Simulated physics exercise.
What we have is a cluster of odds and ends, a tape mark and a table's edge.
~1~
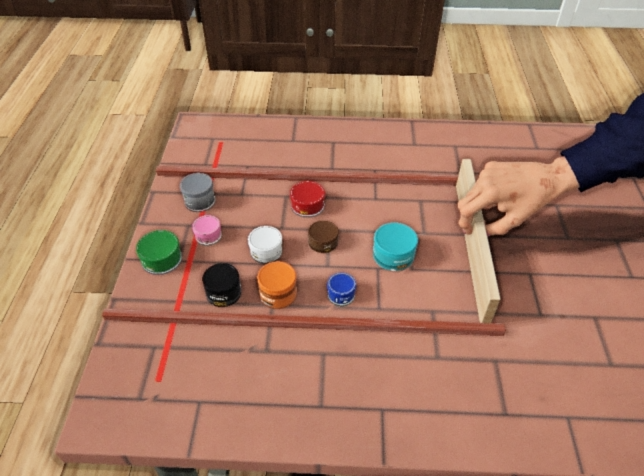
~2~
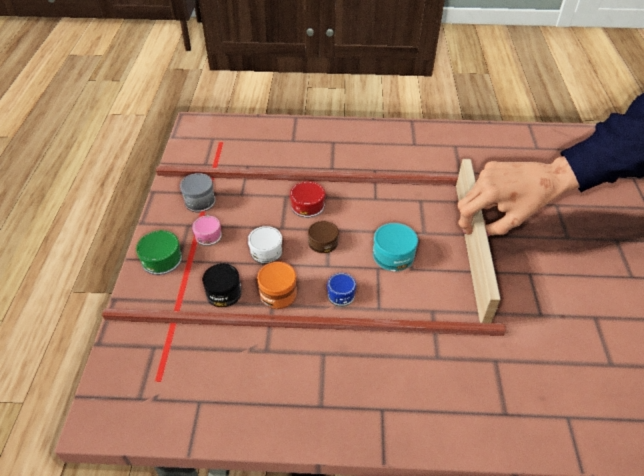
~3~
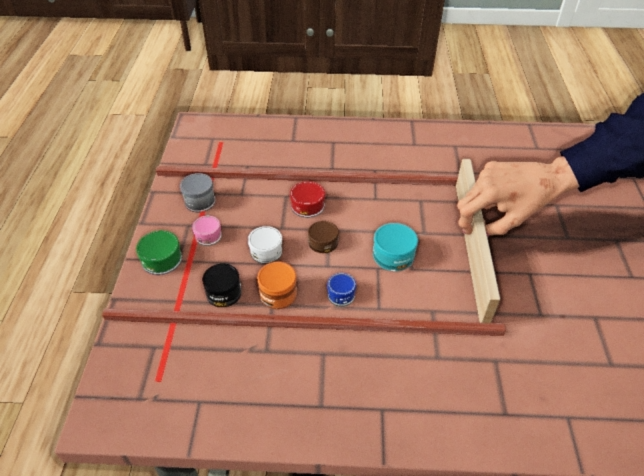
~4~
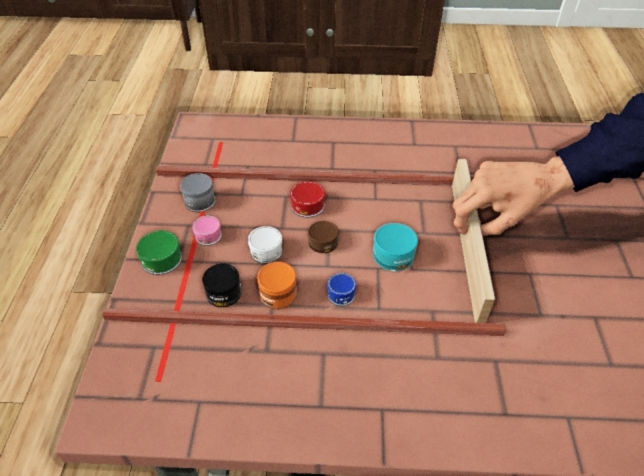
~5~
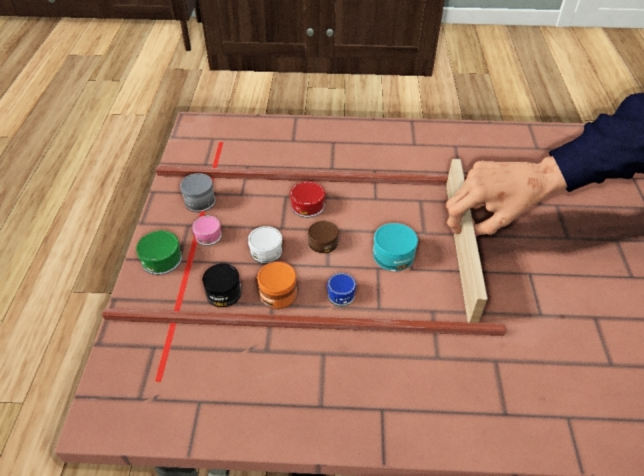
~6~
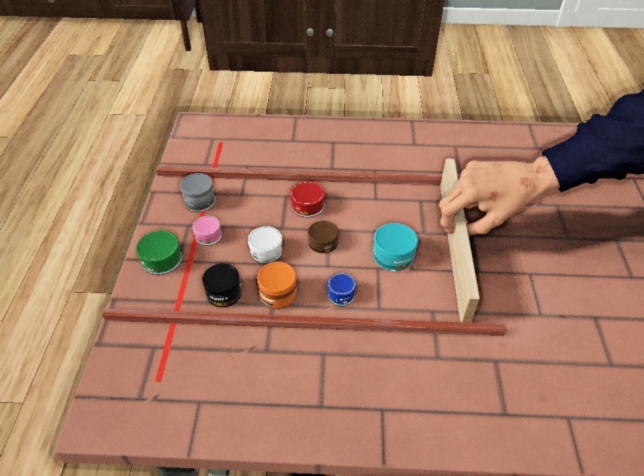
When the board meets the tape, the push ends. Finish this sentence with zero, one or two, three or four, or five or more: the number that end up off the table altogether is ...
The number that end up off the table altogether is one or two.
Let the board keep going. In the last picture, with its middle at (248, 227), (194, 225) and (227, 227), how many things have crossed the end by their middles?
0, 1 and 0.
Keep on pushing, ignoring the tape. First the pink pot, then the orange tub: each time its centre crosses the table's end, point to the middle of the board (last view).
The pink pot puts it at (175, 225), the orange tub at (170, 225).
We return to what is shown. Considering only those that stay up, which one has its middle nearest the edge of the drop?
The green tin finishes nearest.
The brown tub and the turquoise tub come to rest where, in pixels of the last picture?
The brown tub ends up near (185, 218), and the turquoise tub near (171, 241).
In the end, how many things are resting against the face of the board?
That would be 4 of them.
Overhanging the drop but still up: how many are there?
Overhanging ones - 3.
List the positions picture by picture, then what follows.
The first frame shows green tin (160, 252); grey tin (198, 193); pink pot (207, 231); board (475, 235); tape (196, 239).
The second frame shows grey tin (198, 193); red tin (308, 199).
The third frame shows pink pot (207, 231); blue pot (342, 290).
The fourth frame shows green tin (160, 253); orange tub (278, 286).
The fifth frame shows grey tin (198, 193); white tin (266, 245).
The sixth frame shows green tin (160, 253); grey tin (198, 193); pink pot (207, 231); board (457, 235); tape (196, 239).
Early on, none off yet; green tin at rest near (160, 253); grey tin at rest near (198, 193); pink pot at rest near (207, 231).
Finally, the number that fall off is one or two; lost, black tub.
